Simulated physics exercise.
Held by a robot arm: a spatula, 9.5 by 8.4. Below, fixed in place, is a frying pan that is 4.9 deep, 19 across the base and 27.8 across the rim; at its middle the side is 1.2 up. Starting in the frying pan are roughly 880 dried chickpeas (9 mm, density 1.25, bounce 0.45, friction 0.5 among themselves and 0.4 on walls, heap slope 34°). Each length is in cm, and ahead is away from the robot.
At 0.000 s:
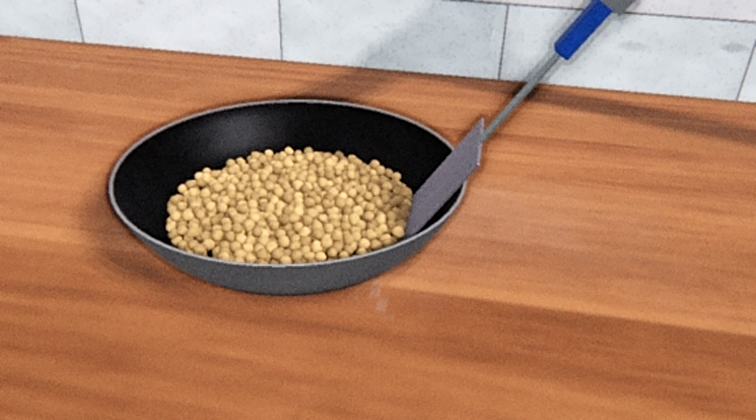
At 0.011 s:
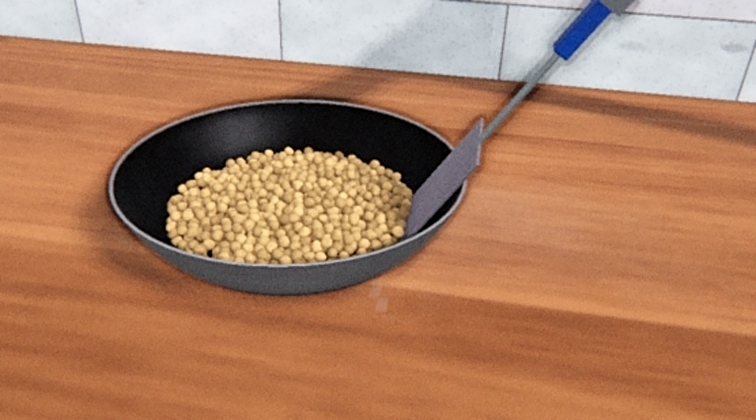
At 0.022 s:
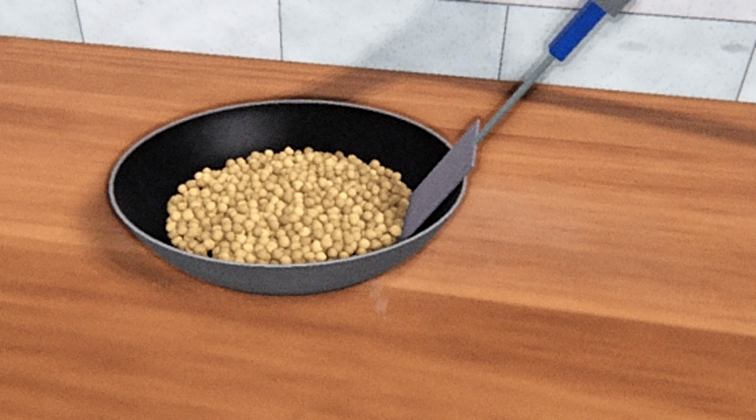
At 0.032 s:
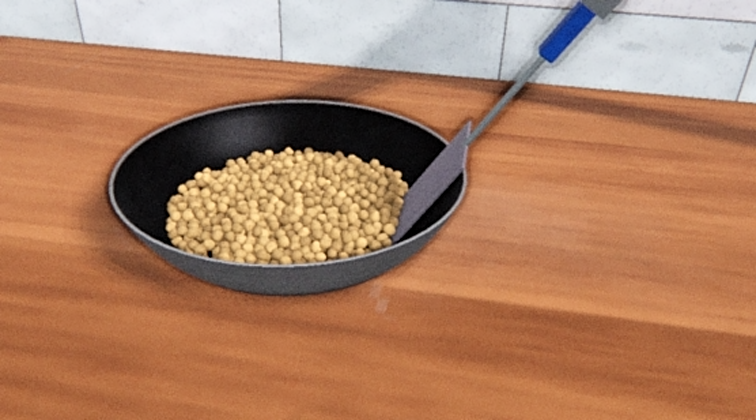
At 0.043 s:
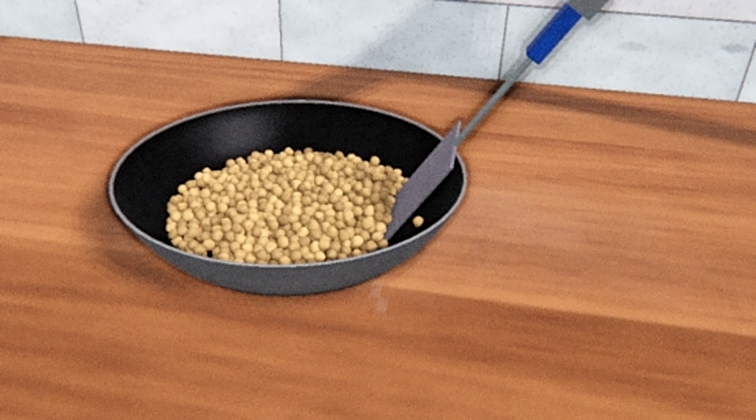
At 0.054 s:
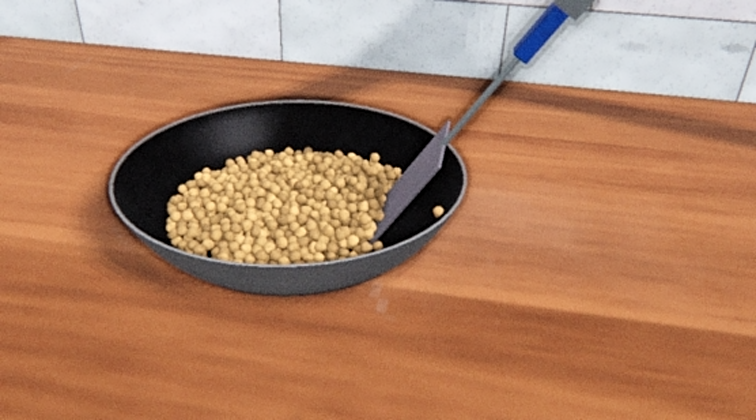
On a wooden countertop by a tiled wall, a blue-handled spatula slides a short way left inside a black frying pan, nudging the edge of a heap of chickpeas as a single one rolls out to the right.
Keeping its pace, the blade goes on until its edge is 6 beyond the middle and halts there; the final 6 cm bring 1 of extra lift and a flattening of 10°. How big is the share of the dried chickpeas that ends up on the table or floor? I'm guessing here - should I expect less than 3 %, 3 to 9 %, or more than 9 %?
You should expect less than 3 %.
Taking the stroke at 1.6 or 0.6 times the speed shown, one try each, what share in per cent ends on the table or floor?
Around 5 per cent, then around 0 per cent, would end on the table or floor.
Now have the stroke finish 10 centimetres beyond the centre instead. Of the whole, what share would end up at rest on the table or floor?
Near 15 per cent.
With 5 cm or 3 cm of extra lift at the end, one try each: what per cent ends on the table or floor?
Close to 5 and 0 percent respectively.
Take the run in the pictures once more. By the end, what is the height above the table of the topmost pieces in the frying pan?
5.0 cm.
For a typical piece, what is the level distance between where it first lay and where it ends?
About 4 cm.
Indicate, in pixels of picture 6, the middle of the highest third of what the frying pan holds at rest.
(189, 175).
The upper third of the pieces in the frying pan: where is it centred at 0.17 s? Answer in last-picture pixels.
(258, 188).
After 0.11 s, sloping 57°, highest piece 8 above the table; 882 in the frying pan.
After 0.17 s, sloping 53°, highest piece 10 above the table; 881 in the frying pan, 1 on the blade or in flight.
After 0.40 s, sloping 47°, highest piece 5 above the table; 881 in the frying pan, 1 on the table or floor.
After 1.45 s, sloping 47°, highest piece 5 above the table; 881 in the frying pan, 1 on the table or floor.
At rest, 881 in the frying pan, 1 on the table or floor. That is 0 % on the table or floor.
